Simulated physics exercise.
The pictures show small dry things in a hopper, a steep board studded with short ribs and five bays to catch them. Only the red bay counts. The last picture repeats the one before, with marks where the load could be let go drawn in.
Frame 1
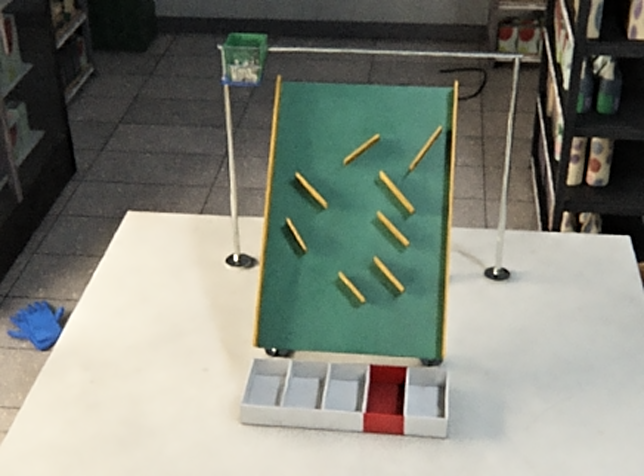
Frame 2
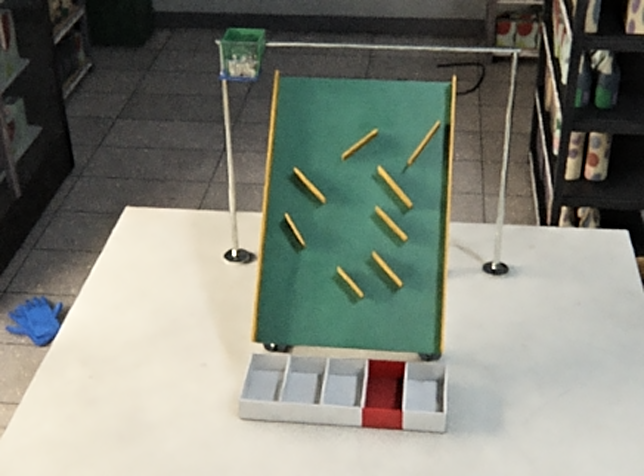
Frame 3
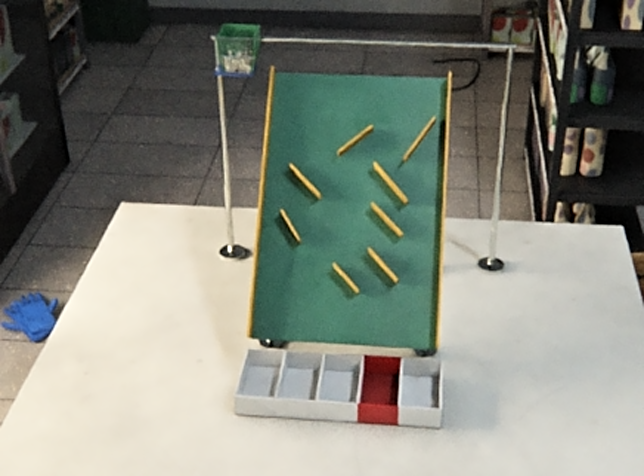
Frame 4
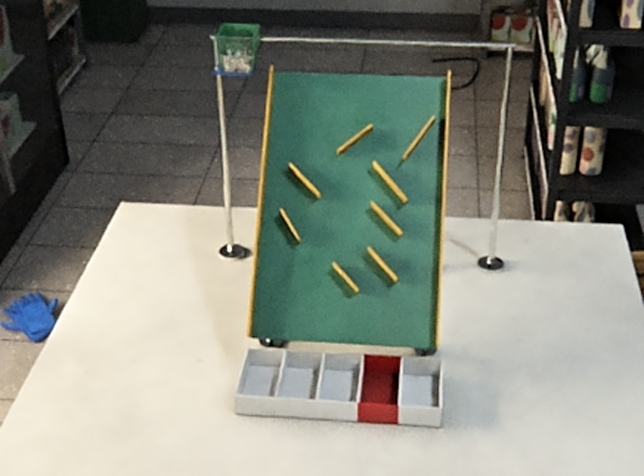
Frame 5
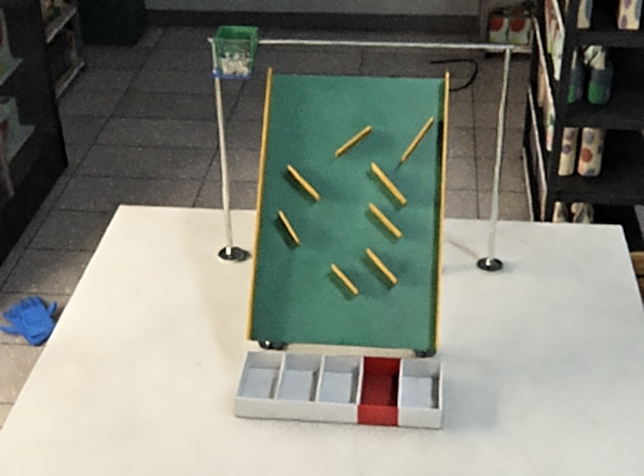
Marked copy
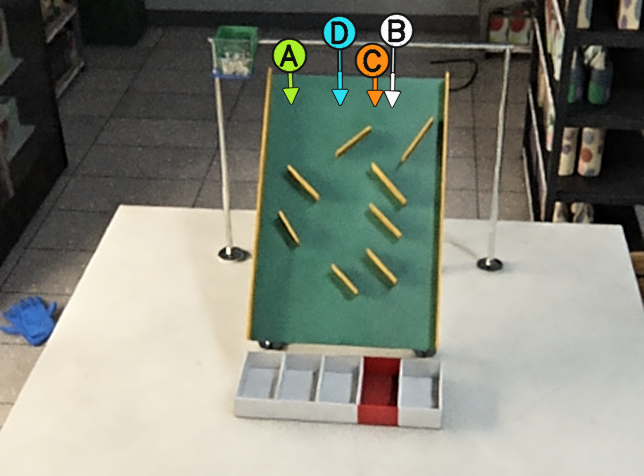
Only the camera's view shifts slightly, while a green hopper of pale pieces sits on a rail at the upper left of a steep green board with yellow ribs, above a row of five bays, one red.
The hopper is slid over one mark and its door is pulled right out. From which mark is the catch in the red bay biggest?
The best mark is D.
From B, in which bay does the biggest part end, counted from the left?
The fifth from the left.
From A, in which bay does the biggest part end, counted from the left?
The first.
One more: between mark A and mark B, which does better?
Here it is mark A.
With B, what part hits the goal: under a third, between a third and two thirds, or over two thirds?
Mark B gives under a third.
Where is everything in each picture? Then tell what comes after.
The first picture shows hopper at (247, 73), white beans, door shut.
The second picture shows ribs (343, 156) to (377, 130), (409, 162) to (439, 121), (294, 168) to (324, 199).
The third picture shows ribs (374, 162) to (407, 200), (281, 210) to (299, 240), (372, 203) to (402, 234).
The fourth picture shows ribs (333, 263) to (358, 290), (368, 247) to (397, 279).
The fifth picture shows red bay at (378, 414), number 4 of 5 from the left.
On the marked copy, mark A meets the board at (291, 98); mark B meets the board at (392, 100); mark C meets the board at (375, 100); mark D meets the board at (340, 99).
Choosing A, about a quarter in the red bay, most in other bays.
Choosing B, a small part in the red bay, nearly all in other bays.
Choosing C, about a quarter in the red bay, most in other bays.
Choosing D, about half in the red bay, about half in other bays.
